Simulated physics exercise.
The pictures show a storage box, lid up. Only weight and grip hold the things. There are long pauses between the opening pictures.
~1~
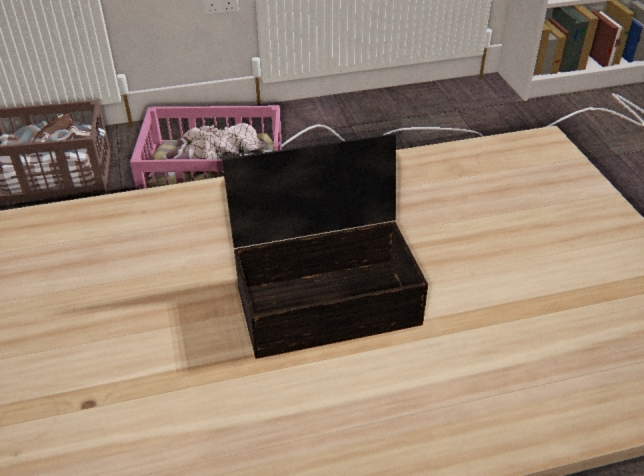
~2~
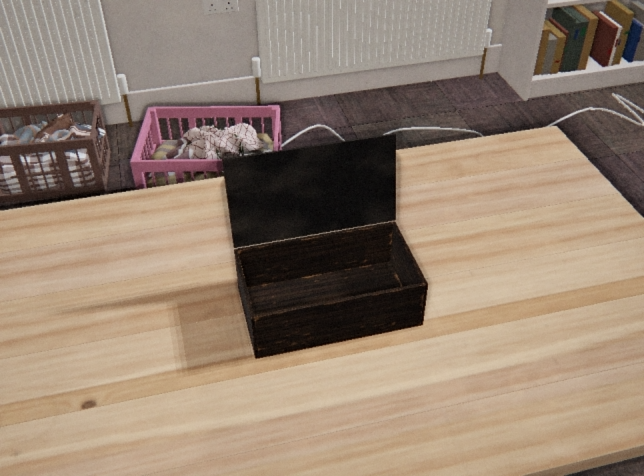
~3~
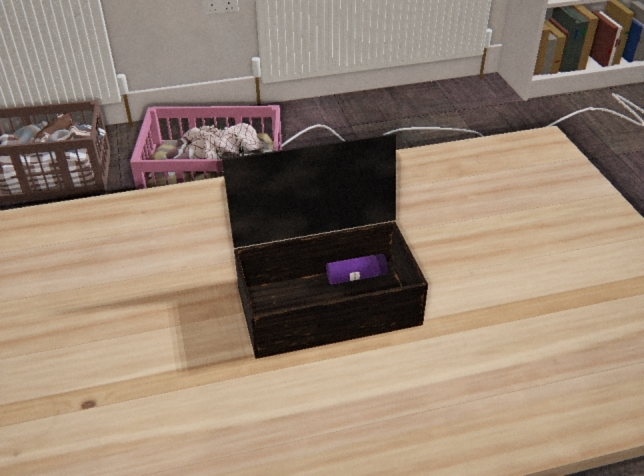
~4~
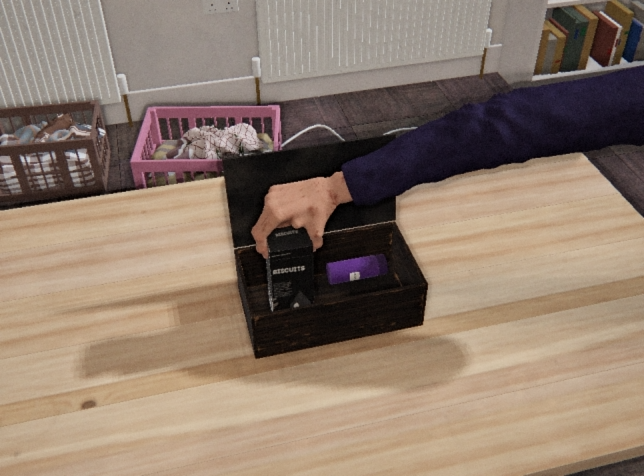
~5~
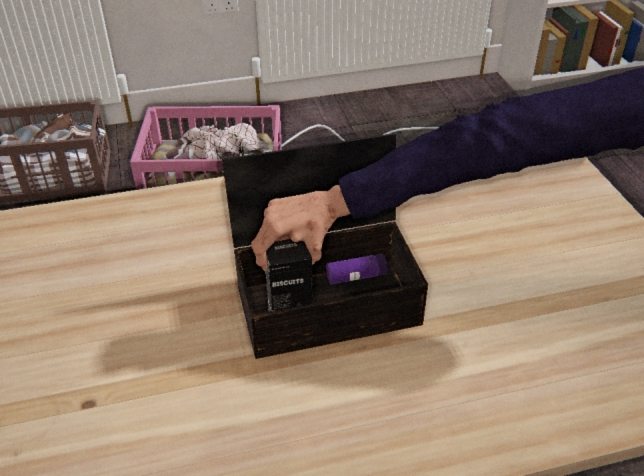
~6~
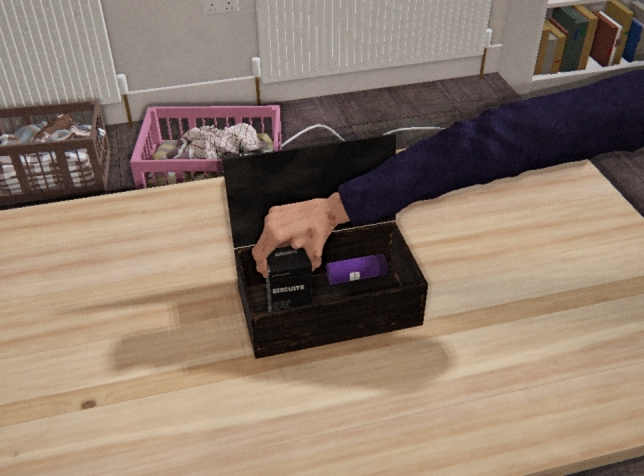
On a wooden table, a purple item appears inside an open dark box, then a hand lowers a black biscuits carton beside it.
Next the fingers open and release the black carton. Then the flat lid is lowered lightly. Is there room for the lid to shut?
Outcome: The lid stays ajar.
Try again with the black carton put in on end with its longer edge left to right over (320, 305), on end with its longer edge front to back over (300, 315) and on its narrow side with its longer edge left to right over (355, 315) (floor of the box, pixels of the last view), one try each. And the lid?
In the first case it is held up; in the second case it stays ajar; in the third case it shuts flat.
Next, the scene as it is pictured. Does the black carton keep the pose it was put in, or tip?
It stays as placed.
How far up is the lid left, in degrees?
About 40°.
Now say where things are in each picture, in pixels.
In the first frame, the last thing is not in view yet.
In the second frame, the last thing is not in view yet.
In the third frame, the last thing is not in view yet; purple shaker (357, 269).
In the fourth frame, on its way; black carton (290, 276); purple shaker (357, 269).
In the fifth frame, on its way; black carton (289, 288); purple shaker (357, 269).
In the sixth frame, put in, still held; black carton (289, 294); purple shaker (357, 269).
Then, 1.40 s past the last view, lid 72° above the rim.
Then, 2.40 s past the last view, lid 37° above the rim.
Finally, lid 38° above the rim; both still in place. Final places as the last picture's camera would see them, black carton near (289, 293).
